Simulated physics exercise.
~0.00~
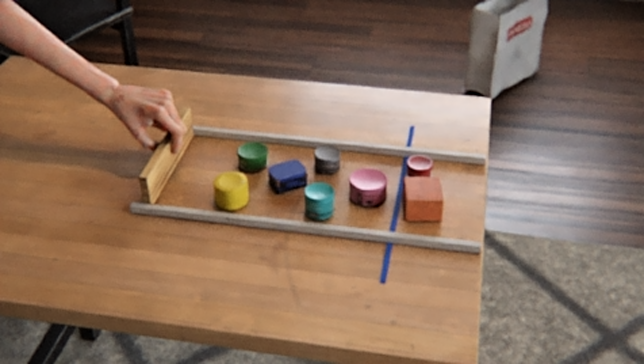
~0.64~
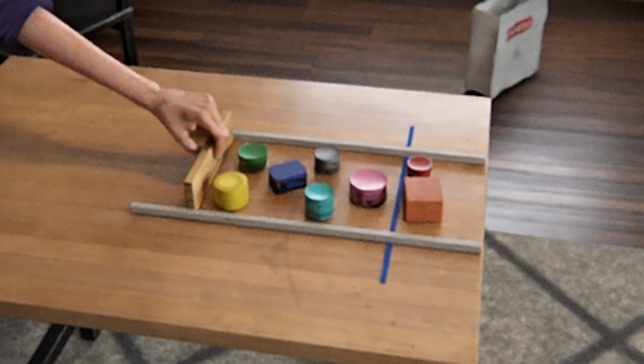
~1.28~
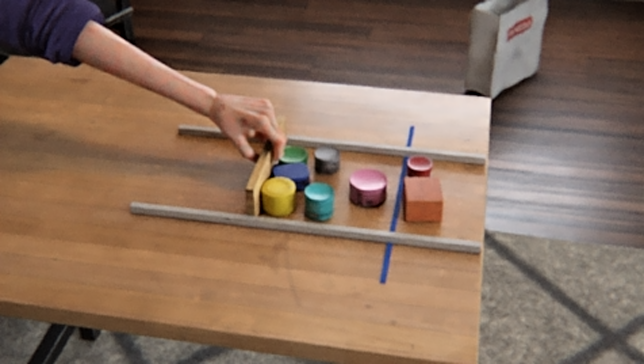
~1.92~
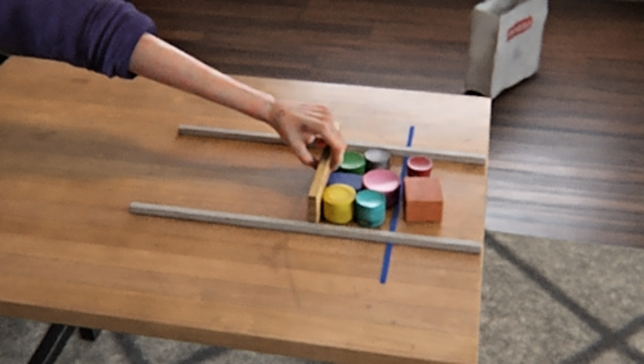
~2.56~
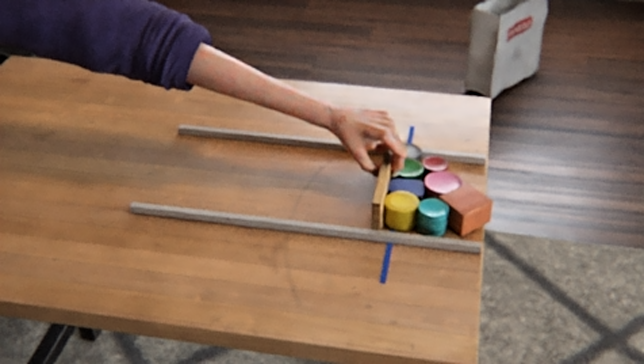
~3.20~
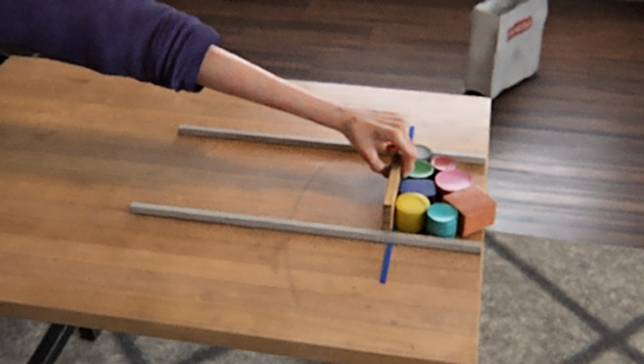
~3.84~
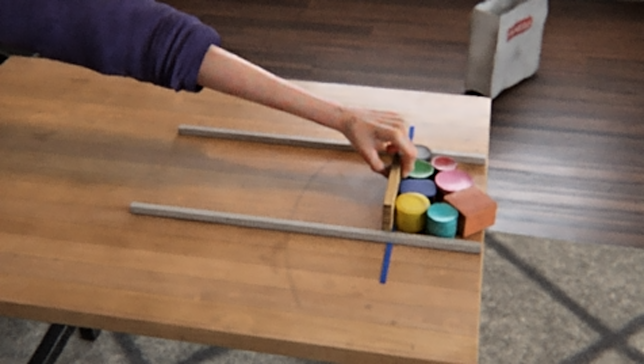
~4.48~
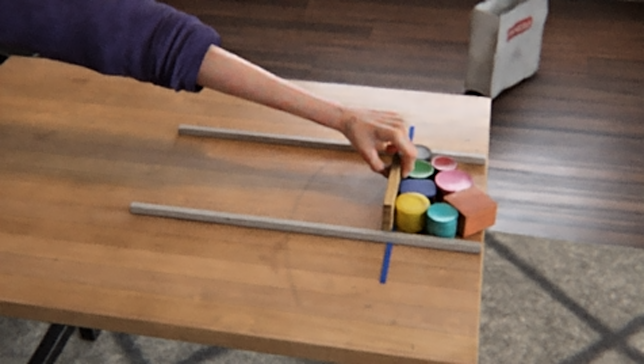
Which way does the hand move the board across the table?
The hand moves the board to the right, pushing the small pots and blocks along between the two rails.
